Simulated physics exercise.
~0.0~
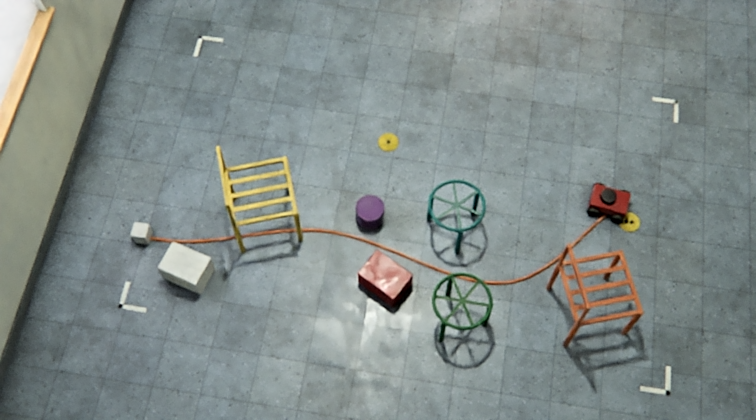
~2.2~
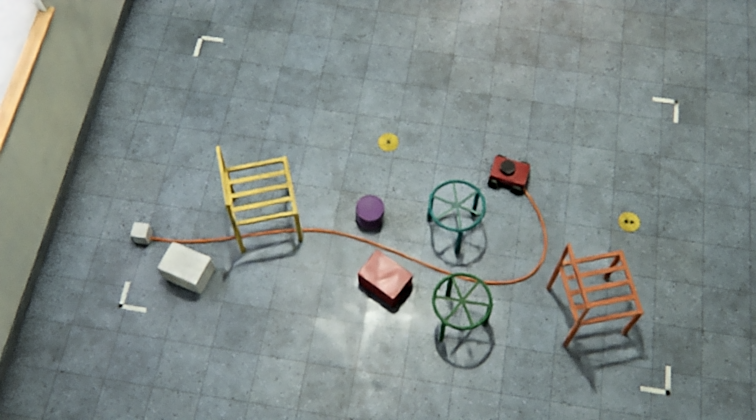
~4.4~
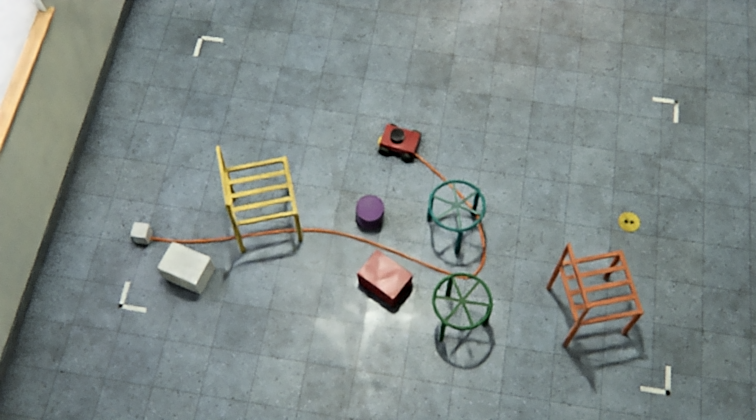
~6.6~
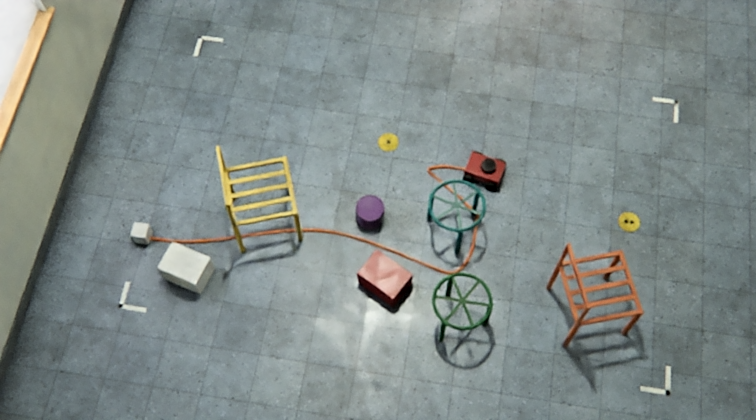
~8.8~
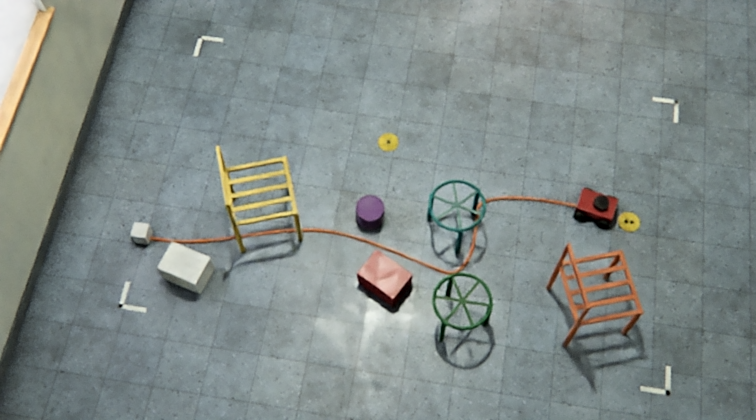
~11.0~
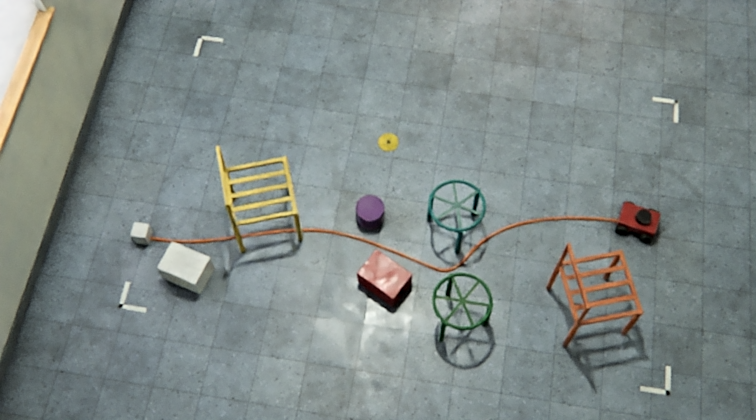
A small red cart trailing an orange cord starts at the right of a grey tiled floor, near a yellow mark and above an orange chair. It rolls left and slightly upward, passing above the teal stool and drawing the cord into a bend, until it covers a second yellow mark. The cart then heads back right, the cord looping behind it beside the teal stool. It continues to the first mark and stops over it. The cord now curves between the teal and green stools, while the chairs, boxes, purple bucket and stools all remain in place.
